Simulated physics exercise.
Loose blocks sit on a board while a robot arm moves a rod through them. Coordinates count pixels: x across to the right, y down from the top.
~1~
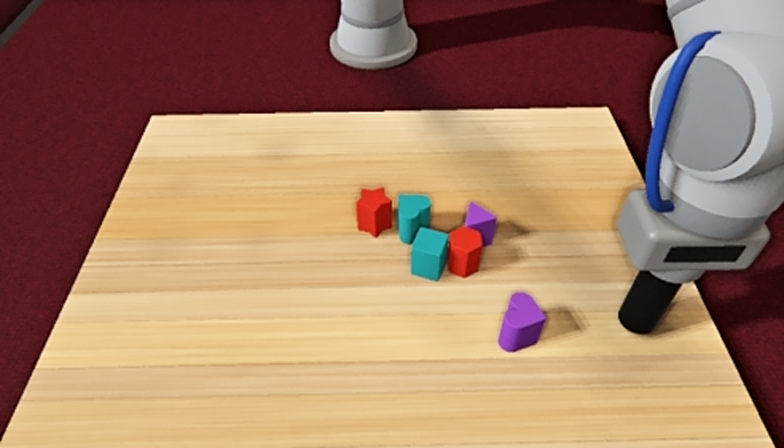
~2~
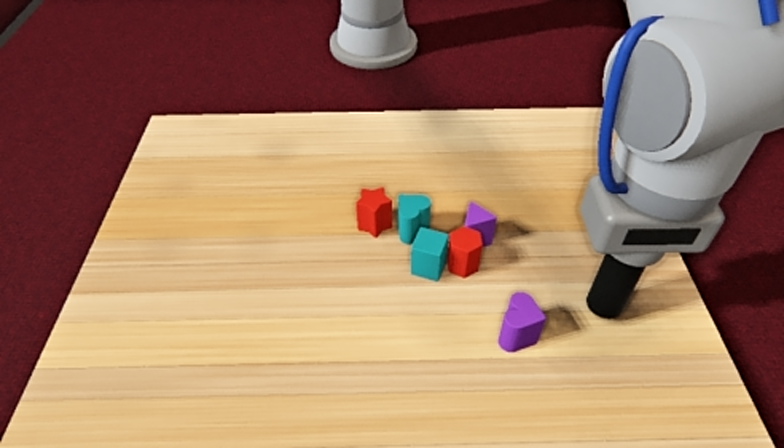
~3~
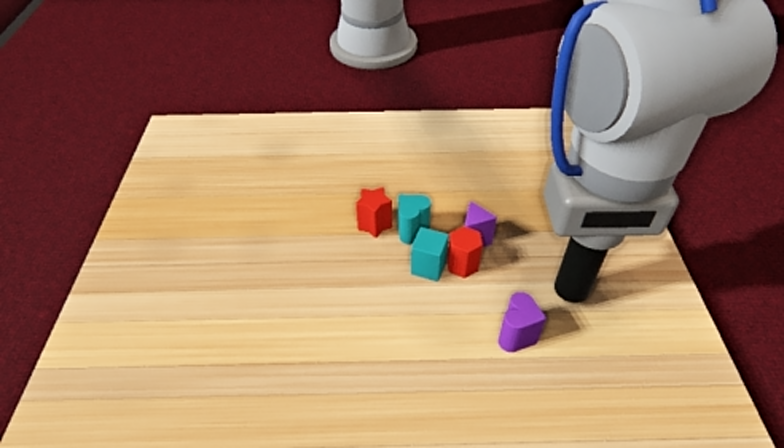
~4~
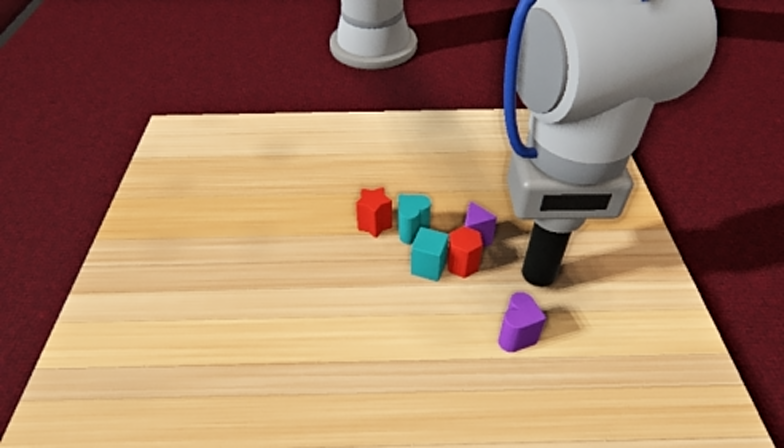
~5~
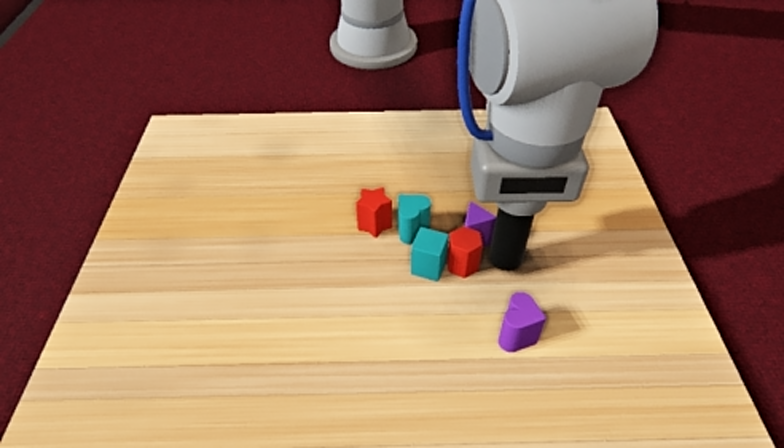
At first, a robot arm holds a black rod at the right side of a wooden board, away from a cluster of red, turquoise and purple blocks and a separate purple one. The arm then moves the rod steadily left and slightly away from the viewer, ending close beside the cluster, while the blocks stay still.
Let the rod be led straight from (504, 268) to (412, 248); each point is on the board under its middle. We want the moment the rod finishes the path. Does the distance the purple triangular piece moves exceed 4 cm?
The answer is no.
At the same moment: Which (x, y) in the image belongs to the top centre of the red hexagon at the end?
The middle of its upper face should be somewhere near (381, 223).
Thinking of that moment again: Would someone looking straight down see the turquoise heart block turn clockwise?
I expect so.
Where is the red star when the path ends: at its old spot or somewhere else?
Answer: Unmoved.
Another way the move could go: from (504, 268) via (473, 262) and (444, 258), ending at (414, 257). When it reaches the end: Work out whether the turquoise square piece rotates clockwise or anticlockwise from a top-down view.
The sense of turning is anti-clockwise.
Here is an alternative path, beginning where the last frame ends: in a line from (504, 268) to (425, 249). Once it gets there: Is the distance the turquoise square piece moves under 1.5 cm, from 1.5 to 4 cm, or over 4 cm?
Goes over 4 cm.
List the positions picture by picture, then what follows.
Rod tip (636, 320); block tops, red star (374, 198); turquoise heart block (413, 204); turquoise square piece (430, 241); red hexagon (466, 238); purple triangular piece (478, 214), in the first frame.
Rod (604, 305); blocks unchanged, in the second frame.
Rod (571, 289); blocks unchanged, in the third frame.
Rod (539, 274); blocks unchanged, in the fourth frame.
Rod (506, 259); red star (374, 198); turquoise heart block (413, 204); turquoise square piece (430, 241); red hexagon (466, 238); purple triangular piece (478, 214), in the fifth frame.
The first path, step by step. Halfway along, rod (458, 247); turquoise square piece (400, 240), turned 60° anticlockwise; red hexagon (428, 227); purple triangular piece (470, 211), turned 35° clockwise.
At the end, rod (412, 239); red star in place; turquoise heart block (405, 200), turned 40° clockwise; turquoise square piece (376, 247), turned 95° anticlockwise; red hexagon (381, 223); purple triangular piece (471, 211), turned 35° clockwise.
